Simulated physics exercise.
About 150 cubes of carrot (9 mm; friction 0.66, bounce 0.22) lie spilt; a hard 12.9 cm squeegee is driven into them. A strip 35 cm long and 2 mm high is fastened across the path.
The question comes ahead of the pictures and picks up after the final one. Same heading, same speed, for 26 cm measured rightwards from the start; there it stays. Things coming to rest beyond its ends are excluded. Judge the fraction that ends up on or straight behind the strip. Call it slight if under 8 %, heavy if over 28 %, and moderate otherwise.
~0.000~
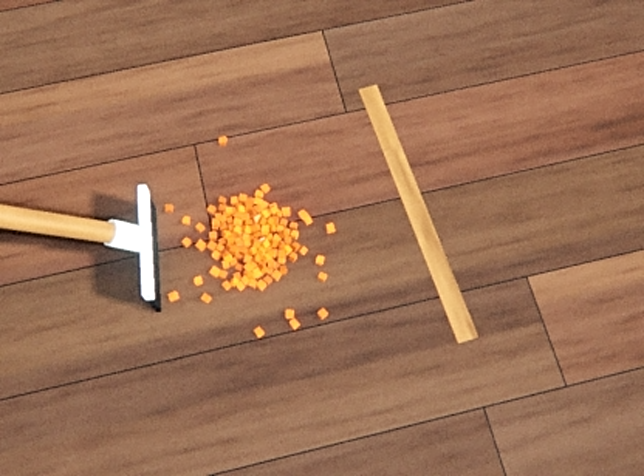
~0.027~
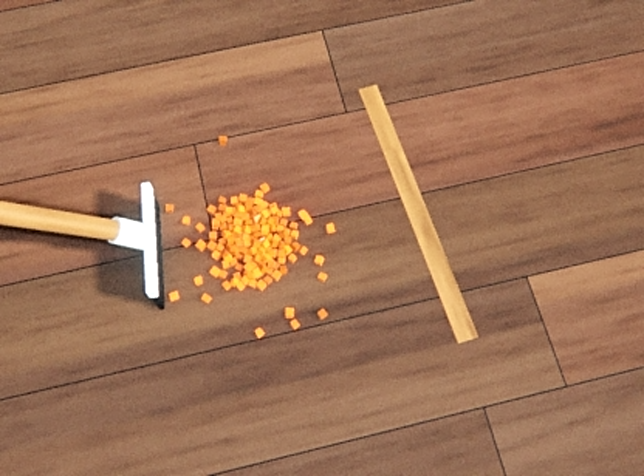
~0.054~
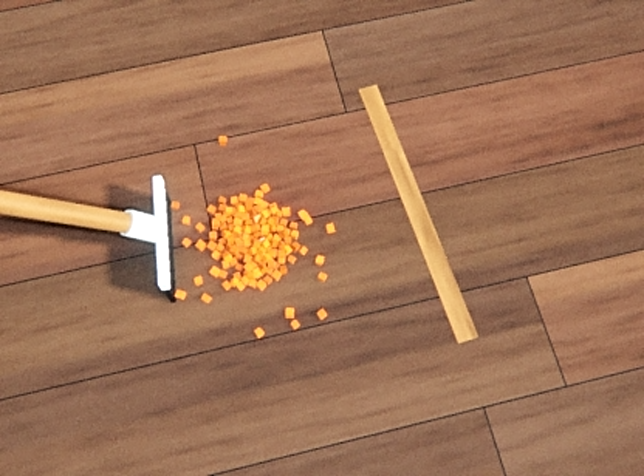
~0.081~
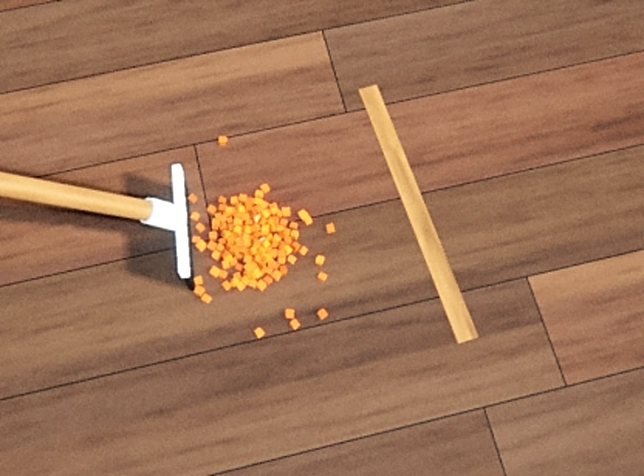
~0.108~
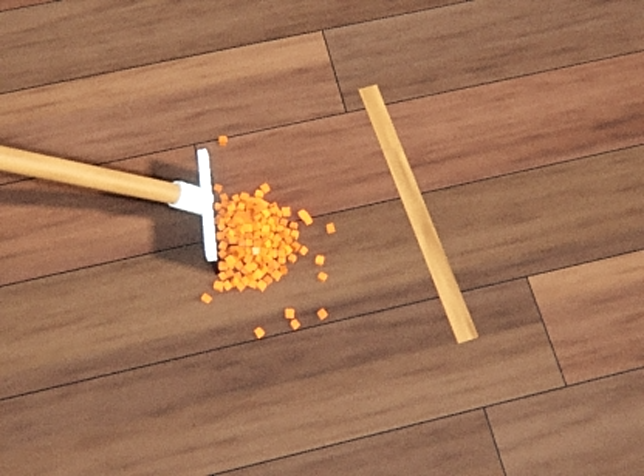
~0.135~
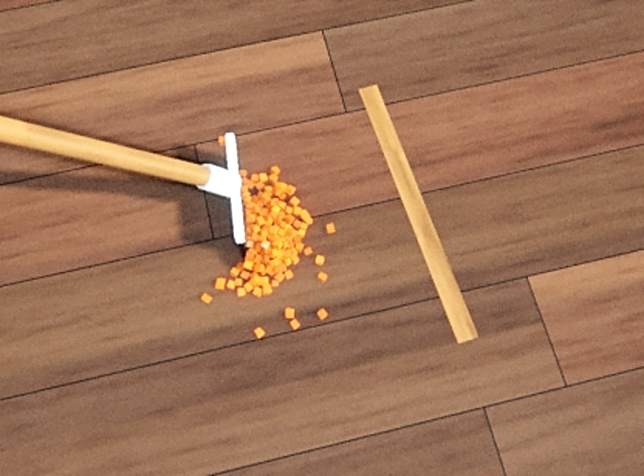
Heavy.
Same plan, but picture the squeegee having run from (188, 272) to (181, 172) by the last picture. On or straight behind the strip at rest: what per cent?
Somewhere above 10, then.
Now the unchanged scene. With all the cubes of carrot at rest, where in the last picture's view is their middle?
(397, 218).
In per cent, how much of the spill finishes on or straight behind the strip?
Around 30 percent.
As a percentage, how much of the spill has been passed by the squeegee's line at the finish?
My estimate is near 40 per cent.
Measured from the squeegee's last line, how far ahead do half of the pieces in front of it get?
Typical distance: Close to 10 cm.
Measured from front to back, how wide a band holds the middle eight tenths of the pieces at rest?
Estimated depth: Near 26 cm.
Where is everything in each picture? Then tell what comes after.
The first picture shows squeegee from (149, 295) to (144, 193); moved 0.0 cm; pieces shifted so far, 0; middle of the spill at (254, 242); strip at (415, 205).
The second picture shows squeegee from (153, 292) to (148, 191); moved 0.5 cm; pieces shifted so far, 0; middle of the spill at (254, 242).
The third picture shows squeegee from (165, 285) to (159, 184); moved 2.0 cm; pieces shifted so far, 2; middle of the spill at (254, 242).
The fourth picture shows squeegee from (184, 272) to (178, 173); moved 4.5 cm; pieces shifted so far, 4; middle of the spill at (254, 242).
The fifth picture shows squeegee from (211, 255) to (204, 158); moved 7.9 cm; pieces shifted so far, 52; middle of the spill at (257, 233).
The sixth picture shows squeegee from (240, 238) to (231, 142); moved 11.5 cm; pieces shifted so far, 142; middle of the spill at (263, 233); strip at (415, 205). Its speed is about 1.36 m/s, heading 21 degrees away from the viewer.
After 0.27 s, squeegee 27 cm from its start, spill 21 cm wide; on or straight behind the strip 5 %, elsewhere 95 %.
Then, at 0.40 s, squeegee 28 cm from its start, spill 26 cm wide; on or straight behind the strip 35 %, elsewhere 65 %.
Then, at 0.51 s, squeegee 28 cm from its start, spill 29 cm wide; on or straight behind the strip 35 %, elsewhere 65 %.
In the end, at 1.5 s, on or straight behind the strip 30 %, elsewhere 70 %.
